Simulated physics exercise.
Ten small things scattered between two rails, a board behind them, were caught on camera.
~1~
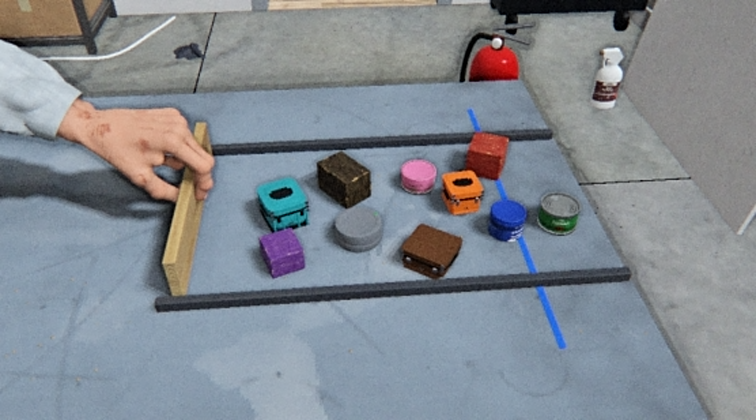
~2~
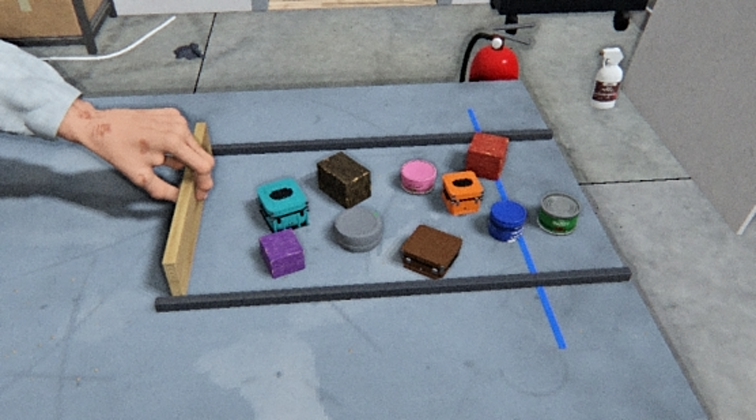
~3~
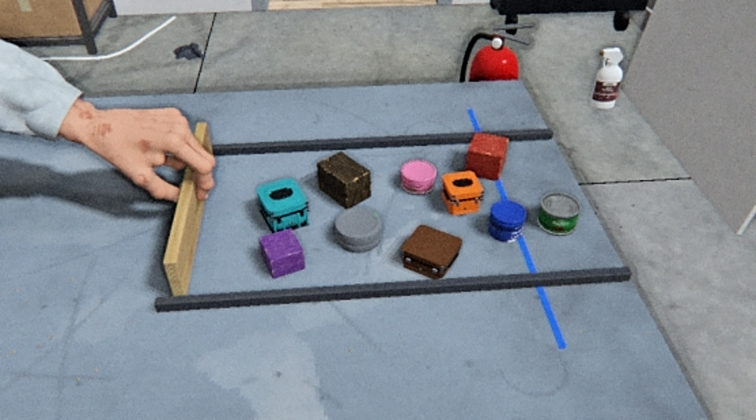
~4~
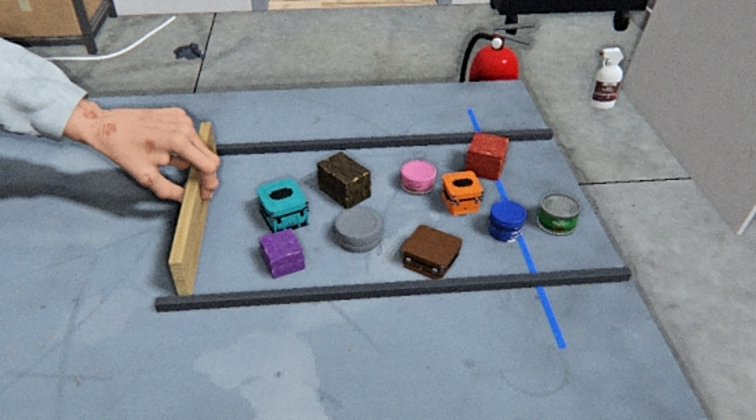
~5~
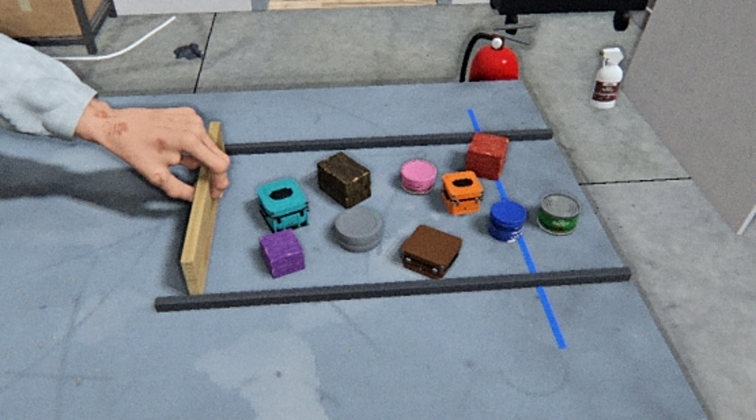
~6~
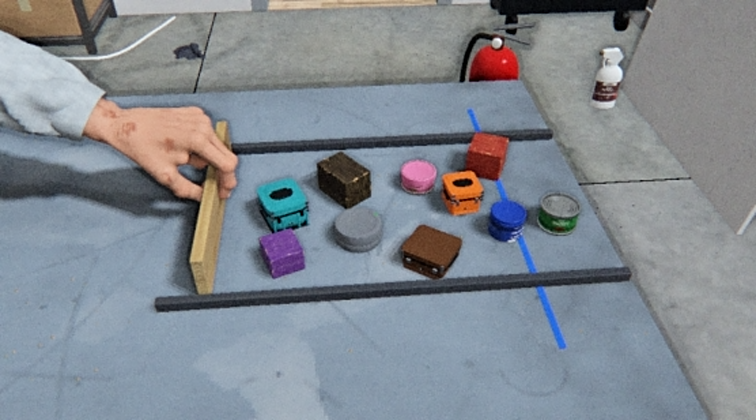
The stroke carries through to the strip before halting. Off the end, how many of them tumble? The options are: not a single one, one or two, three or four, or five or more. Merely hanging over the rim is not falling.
My answer: One or two.
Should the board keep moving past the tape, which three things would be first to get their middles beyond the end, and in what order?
First the green pot, then the pink pot, then the blue tub.
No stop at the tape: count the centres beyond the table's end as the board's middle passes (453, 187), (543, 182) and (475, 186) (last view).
Past-the-end tally - position 1: 0, position 2: 5, position 3: 0.
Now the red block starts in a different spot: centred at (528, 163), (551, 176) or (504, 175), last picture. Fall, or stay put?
Try one it goes off the edge; try two it goes off the edge; try three it goes off the edge.
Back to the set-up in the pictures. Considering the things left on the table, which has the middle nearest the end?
The pink pot.
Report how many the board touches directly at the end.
My count gives 4.
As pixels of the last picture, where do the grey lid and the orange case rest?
The grey lid ends up near (539, 218), and the orange case near (559, 188).
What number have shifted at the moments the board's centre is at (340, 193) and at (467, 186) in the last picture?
That gives 5 for the first and 10 for the second.
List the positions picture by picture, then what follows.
The first picture shows green pot (559, 214); red block (487, 156); blue tub (507, 221); board (191, 201); tape (506, 202).
The second picture shows red block (487, 156); grey lid (358, 230).
The third picture shows blue tub (507, 221); pink pot (418, 178).
The fourth picture shows green pot (559, 214); board (197, 201).
The fifth picture shows red block (487, 156); black block (344, 180).
The sixth picture shows green pot (559, 214); red block (487, 156); blue tub (507, 221); board (214, 200); tape (506, 202).
A little later, none off yet; green pot at rest near (559, 214); red block at rest near (487, 156); blue tub at rest near (507, 221).
When it is over, the number that fall off is one or two; down, green pot.
